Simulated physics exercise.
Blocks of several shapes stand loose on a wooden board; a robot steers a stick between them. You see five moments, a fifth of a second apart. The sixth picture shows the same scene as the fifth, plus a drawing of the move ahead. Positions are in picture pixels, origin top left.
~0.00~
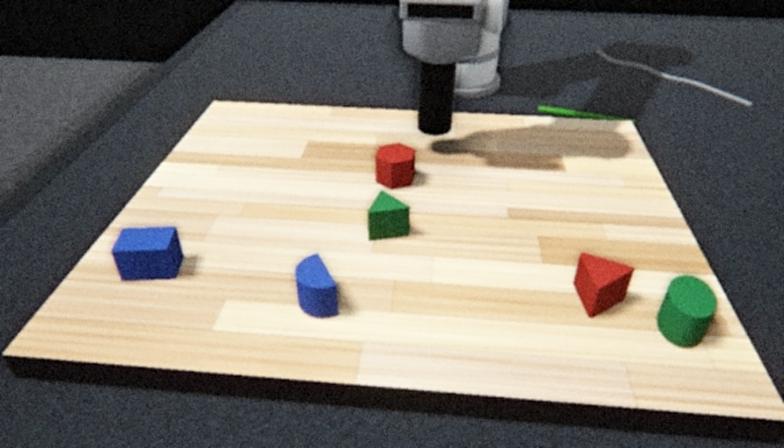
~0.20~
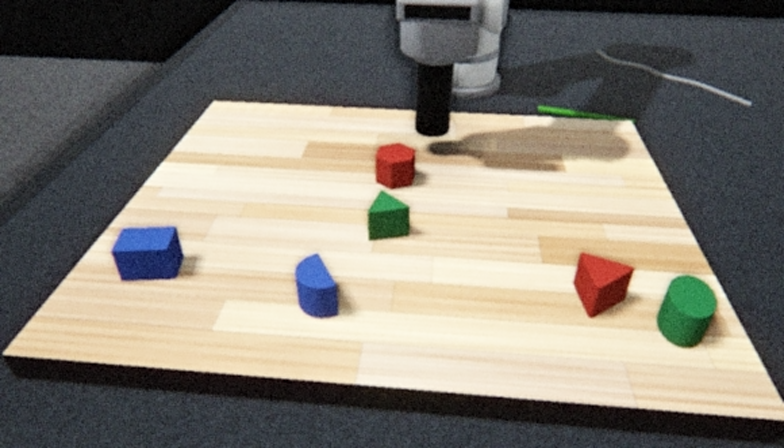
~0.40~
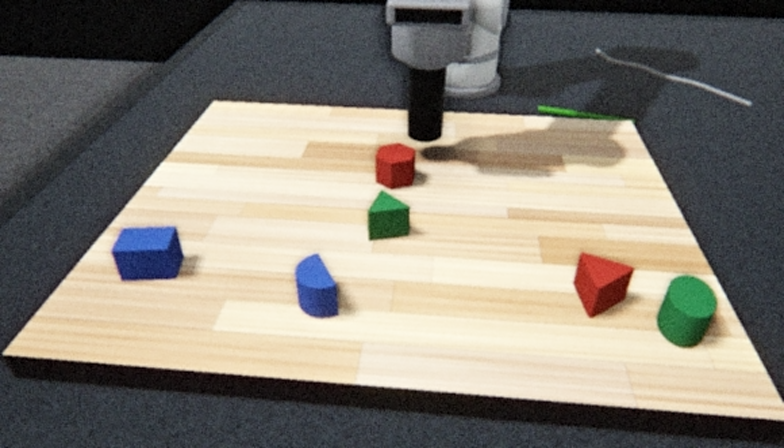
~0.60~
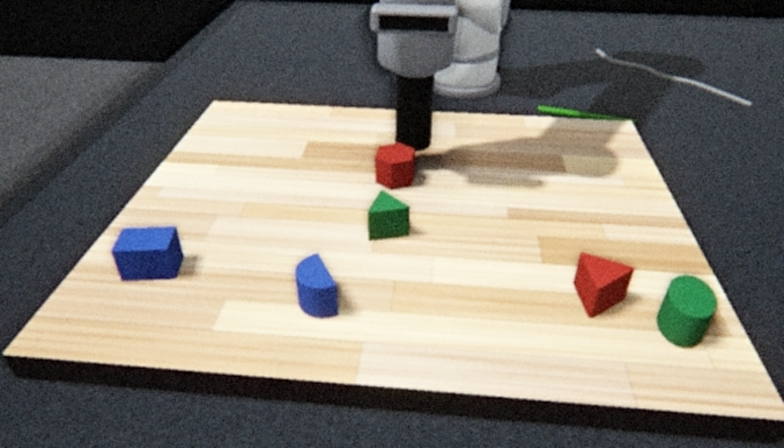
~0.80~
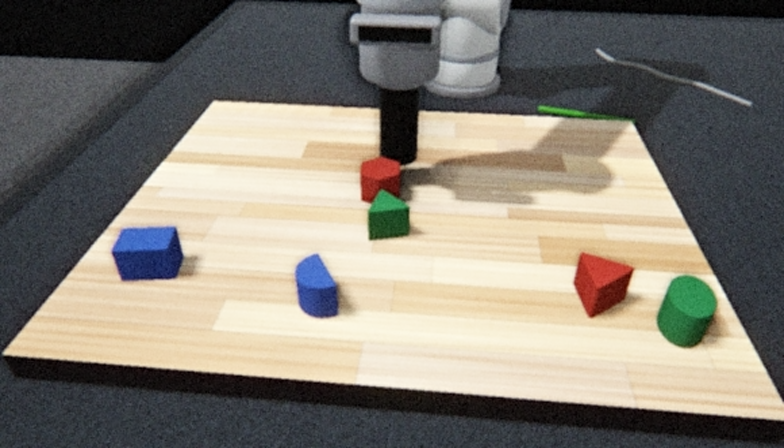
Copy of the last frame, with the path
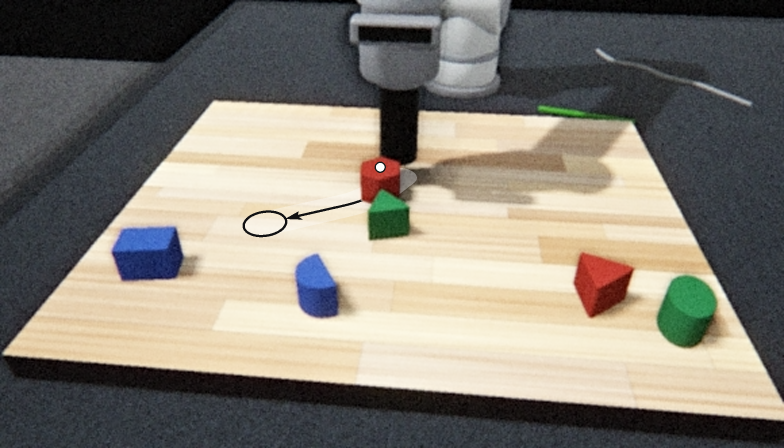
Robot arm with a black stick moving slightly left and forward over a wooden board, nudging a red block toward a green triangular one.
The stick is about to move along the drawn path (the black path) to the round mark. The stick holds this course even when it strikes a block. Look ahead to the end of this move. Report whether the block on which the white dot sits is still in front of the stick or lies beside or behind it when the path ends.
I think it loses its spot in front.
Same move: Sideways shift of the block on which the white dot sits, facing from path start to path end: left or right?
Displaced left.
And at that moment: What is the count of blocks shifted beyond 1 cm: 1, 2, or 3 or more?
The way I see it, the answer is one.
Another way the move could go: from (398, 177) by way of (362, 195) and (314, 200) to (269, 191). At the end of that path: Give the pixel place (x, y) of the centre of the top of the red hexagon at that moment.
In the picture, that point is around (350, 194).
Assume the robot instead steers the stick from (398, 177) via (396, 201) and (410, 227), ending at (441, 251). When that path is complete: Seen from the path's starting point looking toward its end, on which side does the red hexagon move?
Off to the right side.
The line goes from (398, 177) over (344, 206) to (265, 223); the dot is on the red hexagon.
What follows on the original path. One third of the way, stick (365, 178); red hexagon (352, 192), turned 25° anticlockwise; green triangular block (387, 204).
Two thirds of the way, stick (316, 190); red hexagon (341, 202), turned 50° anticlockwise; green triangular block (387, 204).
At the end, stick (262, 202); red hexagon (341, 202), turned 50° anticlockwise; green triangular block (387, 204).
